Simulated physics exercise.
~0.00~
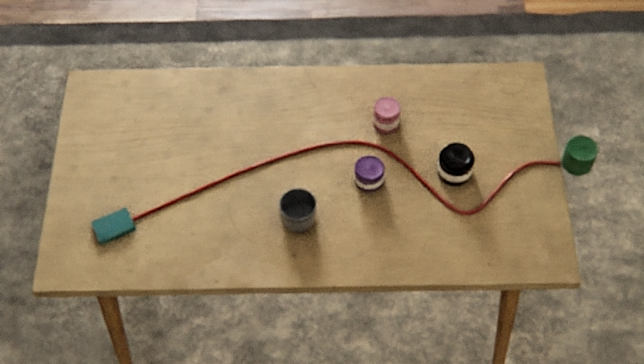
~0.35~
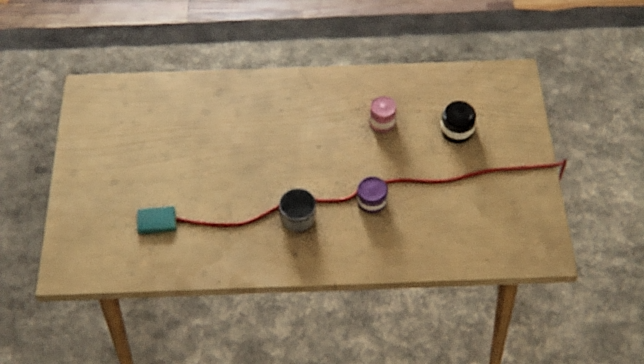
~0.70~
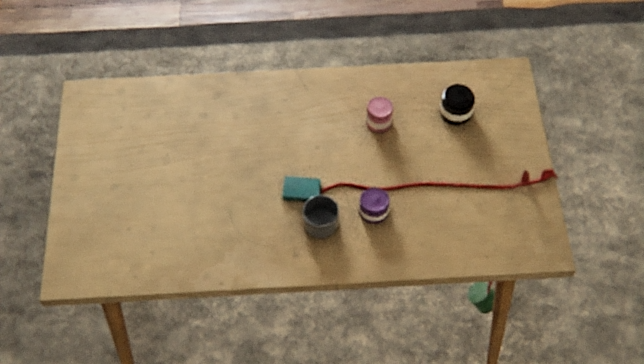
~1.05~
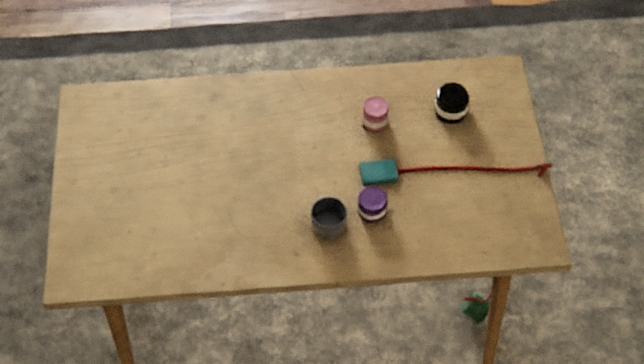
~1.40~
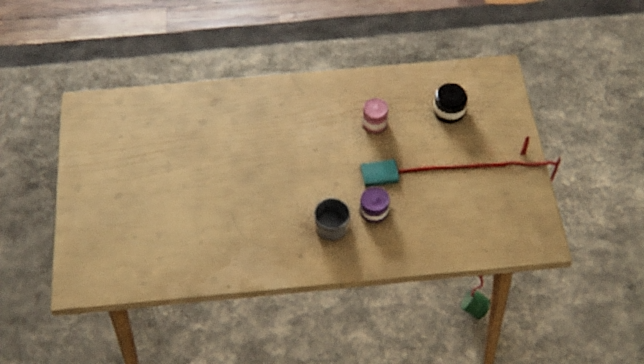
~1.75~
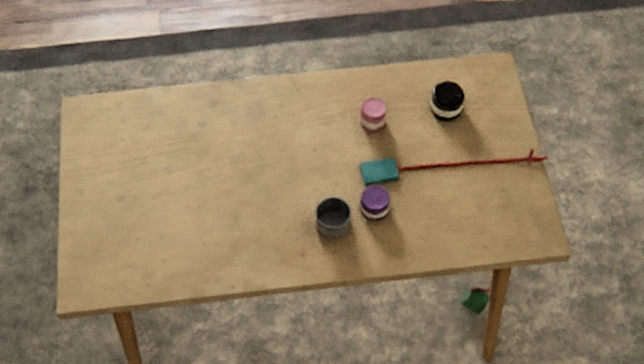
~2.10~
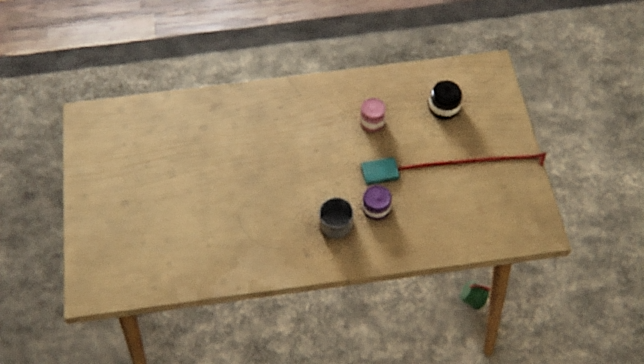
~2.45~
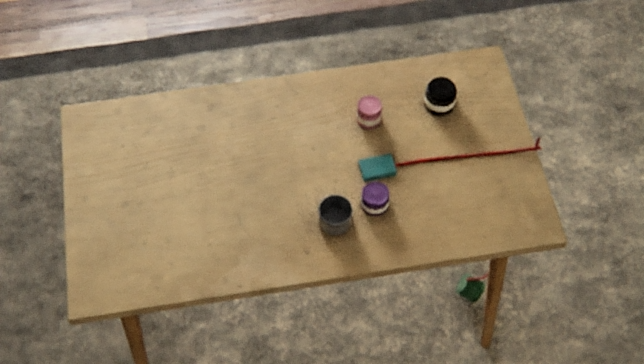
At the start, a red cable curves across a wooden table from a teal block at the left to a green object at the right edge, winding among a pink canister, a purple tin, a black jar and a grey mug. The green object drops over the edge, and the cable pulls straighter, shifting the black jar upward and the purple tin slightly down. The teal block slides right, and the grey mug is nudged right too. Finally the block rests between the pink canister and purple tin, with the green object hanging below the table.
